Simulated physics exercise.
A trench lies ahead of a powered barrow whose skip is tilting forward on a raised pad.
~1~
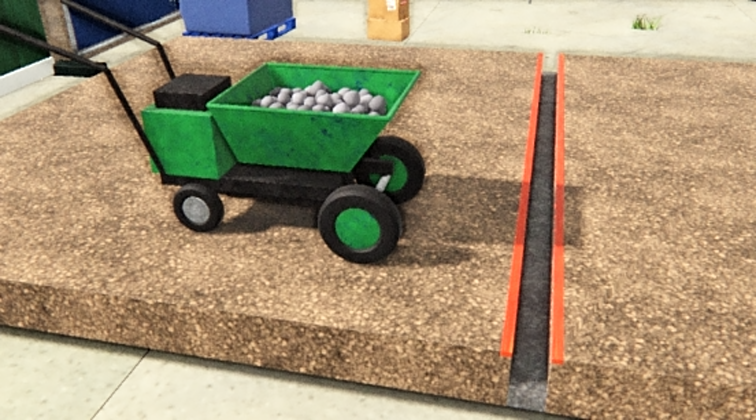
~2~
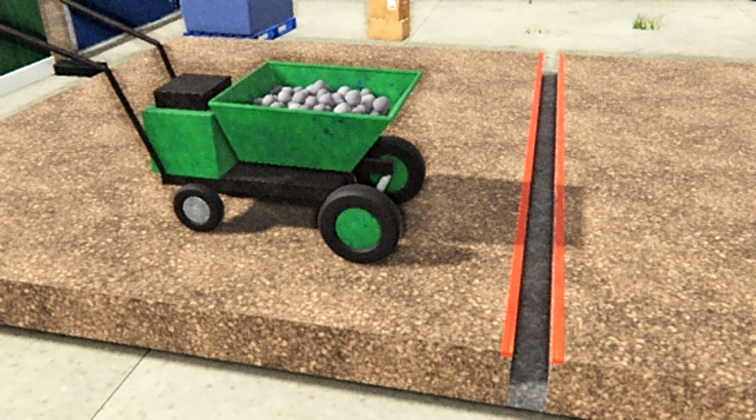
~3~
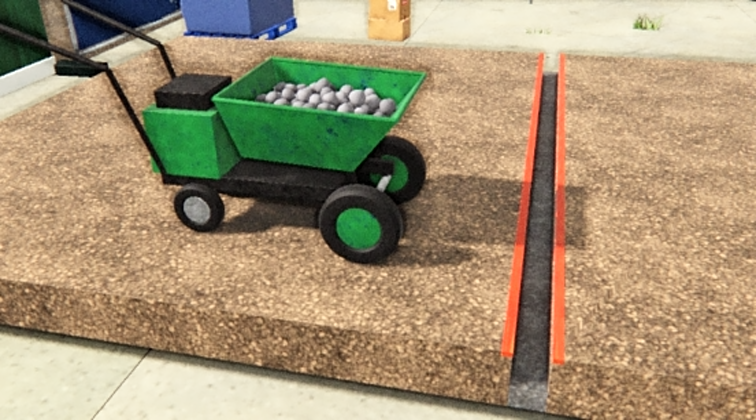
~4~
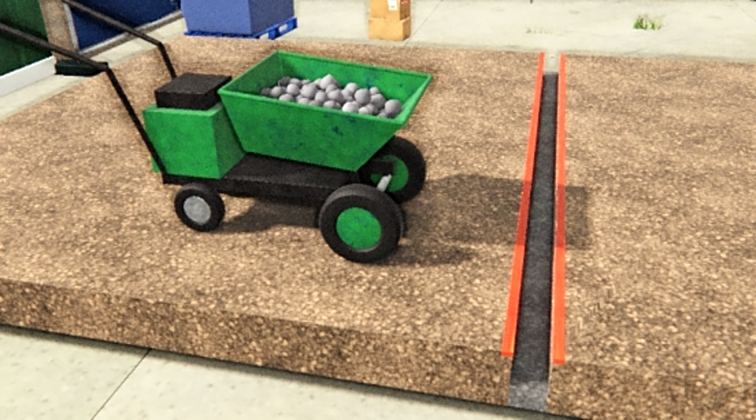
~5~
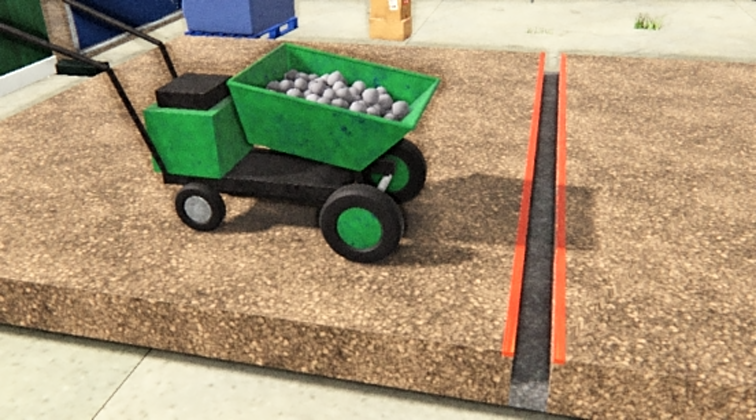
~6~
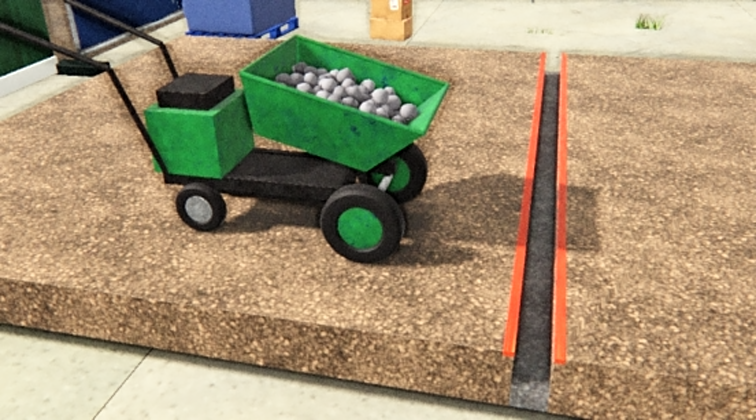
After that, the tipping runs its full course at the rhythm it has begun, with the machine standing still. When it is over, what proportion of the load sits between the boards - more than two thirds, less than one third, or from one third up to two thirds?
From one third up to two thirds sits between them.
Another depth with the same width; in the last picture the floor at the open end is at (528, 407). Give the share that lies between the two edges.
Something like 50 %.
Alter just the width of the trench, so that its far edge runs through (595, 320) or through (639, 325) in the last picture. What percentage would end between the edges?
Around 70 percent first, around 80 percent second.
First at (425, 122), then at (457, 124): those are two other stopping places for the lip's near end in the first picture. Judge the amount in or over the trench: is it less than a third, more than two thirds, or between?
In the first case one to two thirds, in the second case below one third.
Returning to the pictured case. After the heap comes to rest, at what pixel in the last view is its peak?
Peak at rest, last frame: Around (515, 236).
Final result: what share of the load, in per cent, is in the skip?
Result: Close to 0 per cent.
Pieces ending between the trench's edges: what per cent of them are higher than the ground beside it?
Roughly 25 percent.
Shortly afterwards, skip tipped steeply; the whole lot in the skip.
Next, skip tipped right over; the bulk in the skip; a little short of the trench; only a few in or heaped over the trench; only a few falling.
Some moments later, skip tipped right over; a little in the skip; near a quarter short of the trench; near a third in or heaped over the trench; near a quarter beyond it.
In the end, skip tipped right over; near a quarter short of the trench; near half in or heaped over the trench; near a quarter beyond it.
